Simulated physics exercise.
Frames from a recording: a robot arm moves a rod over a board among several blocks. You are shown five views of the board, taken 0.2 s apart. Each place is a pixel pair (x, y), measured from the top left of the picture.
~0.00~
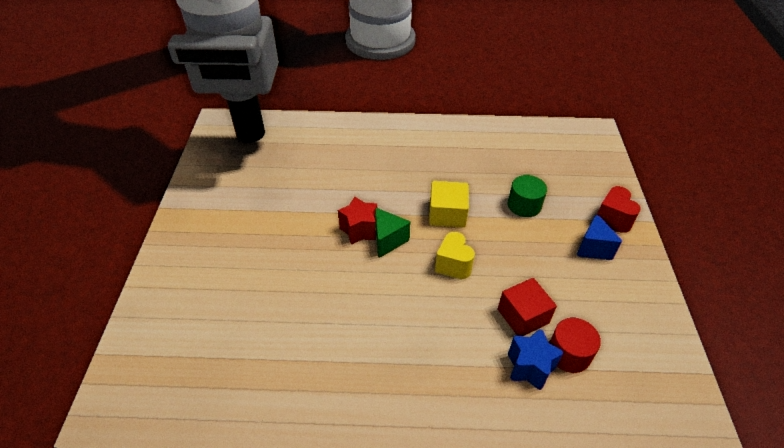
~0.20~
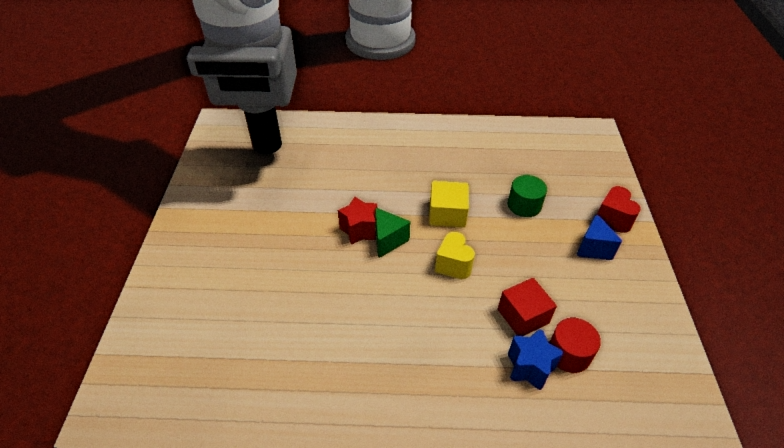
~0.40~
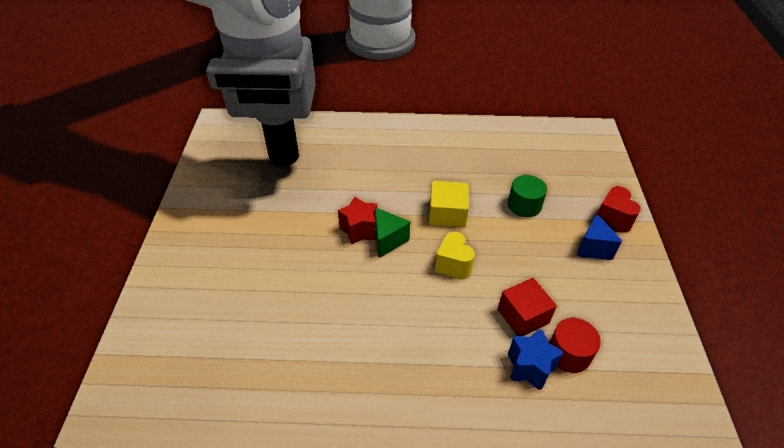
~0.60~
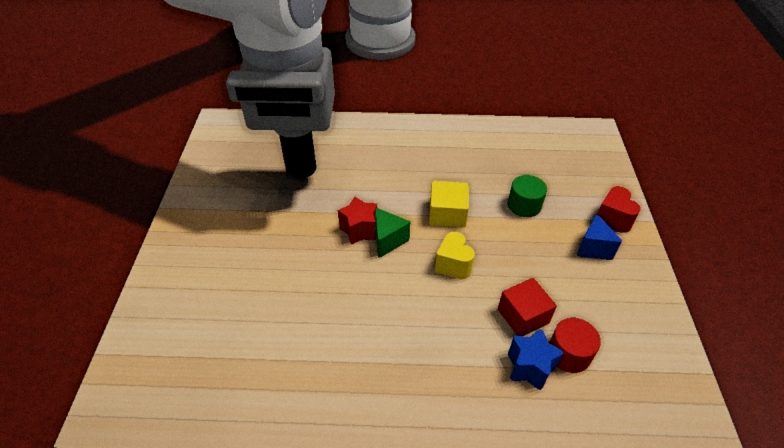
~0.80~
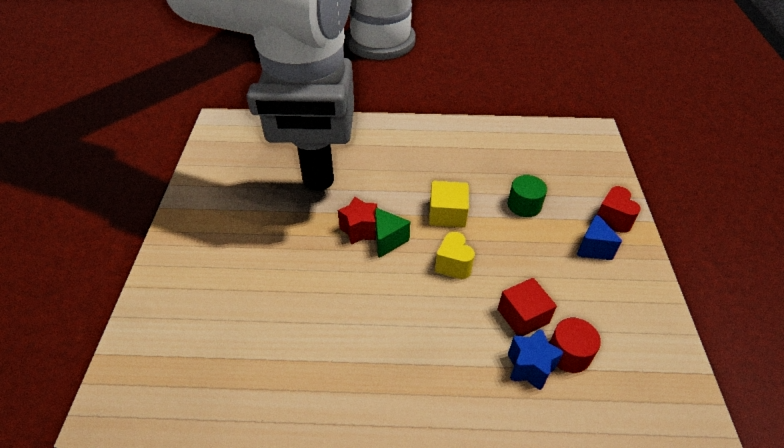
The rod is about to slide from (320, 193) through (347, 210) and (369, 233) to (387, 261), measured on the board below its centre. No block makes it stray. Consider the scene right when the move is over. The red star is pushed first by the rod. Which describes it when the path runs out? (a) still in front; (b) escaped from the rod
My pick is a.
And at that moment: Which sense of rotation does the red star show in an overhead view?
The block turns clockwise.
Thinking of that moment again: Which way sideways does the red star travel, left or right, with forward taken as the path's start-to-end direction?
It is displaced to the right.
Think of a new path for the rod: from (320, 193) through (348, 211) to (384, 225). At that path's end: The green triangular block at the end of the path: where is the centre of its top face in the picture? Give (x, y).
Put as a pixel place, it's (413, 240).
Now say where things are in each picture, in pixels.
Rod's lower end (251, 134); red star (359, 211); green triangular block (388, 222); yellow heart block (456, 247), in the first picture.
Rod (267, 145); blocks still, in the second picture.
Rod (284, 157); blocks still, in the third picture.
Rod (301, 169); blocks still, in the fourth picture.
Rod (318, 181); red star (359, 211); green triangular block (388, 222); yellow heart block (456, 247), in the fifth picture.
The first path, step by step. One third of the way, rod (347, 199); red star (362, 214); green triangular block (391, 224).
Two thirds of the way, rod (369, 222); red star (378, 238), turned 30° clockwise; green triangular block (413, 239), turned 20° clockwise.
At the end, rod (387, 249); red star (394, 269), turned 35° clockwise; green triangular block (420, 245); yellow heart block still.
